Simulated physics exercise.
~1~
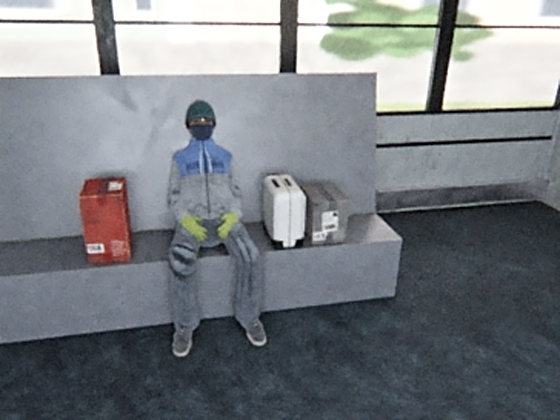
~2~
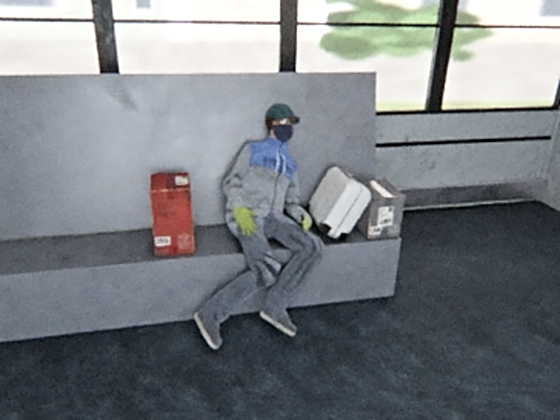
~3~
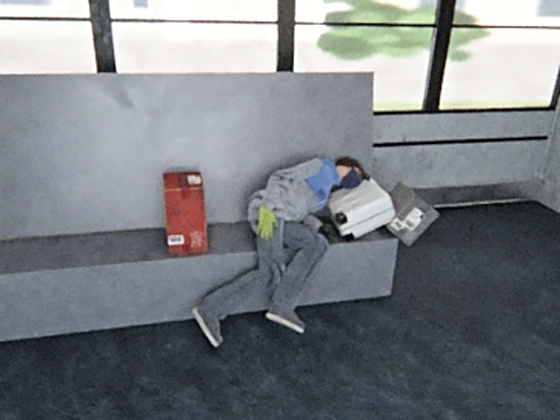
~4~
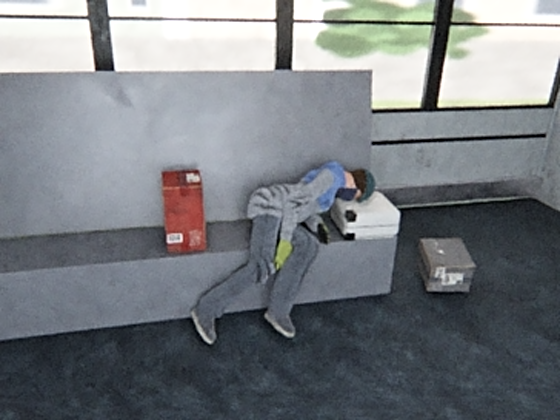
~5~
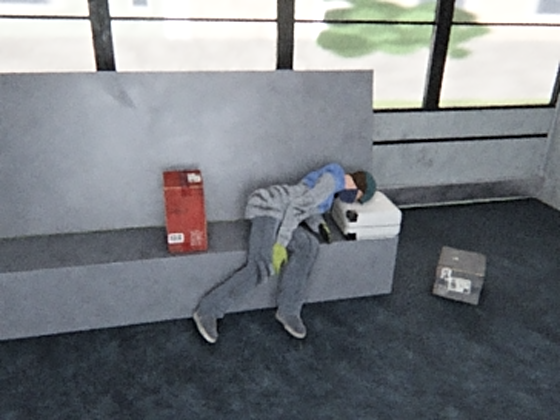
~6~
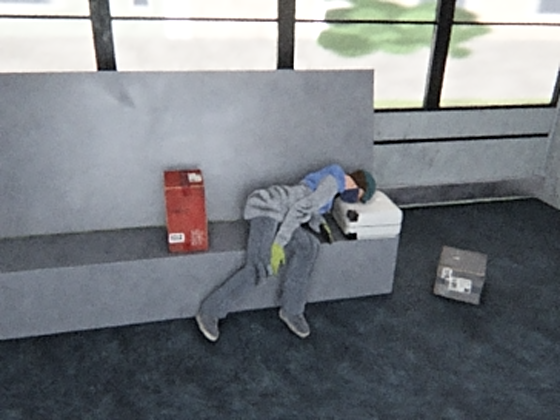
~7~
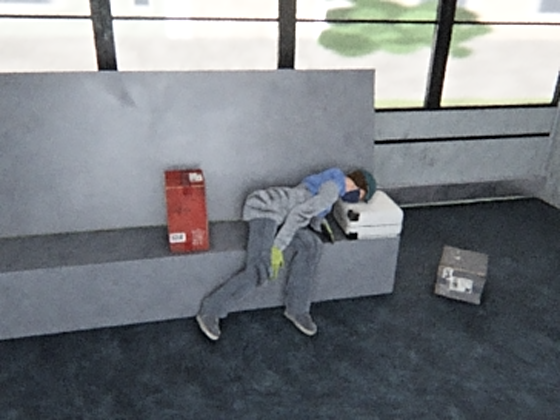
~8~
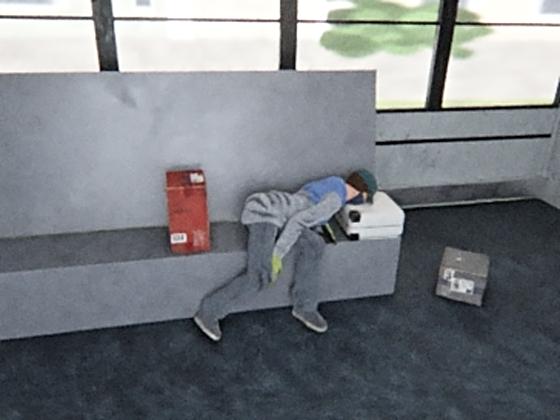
On a grey bench in a metro car, a masked passenger slid right with the bags and slumped limply over the white case, which tipped flat but stayed on, while a grey bag tumbled to the floor and the red one remained upright.
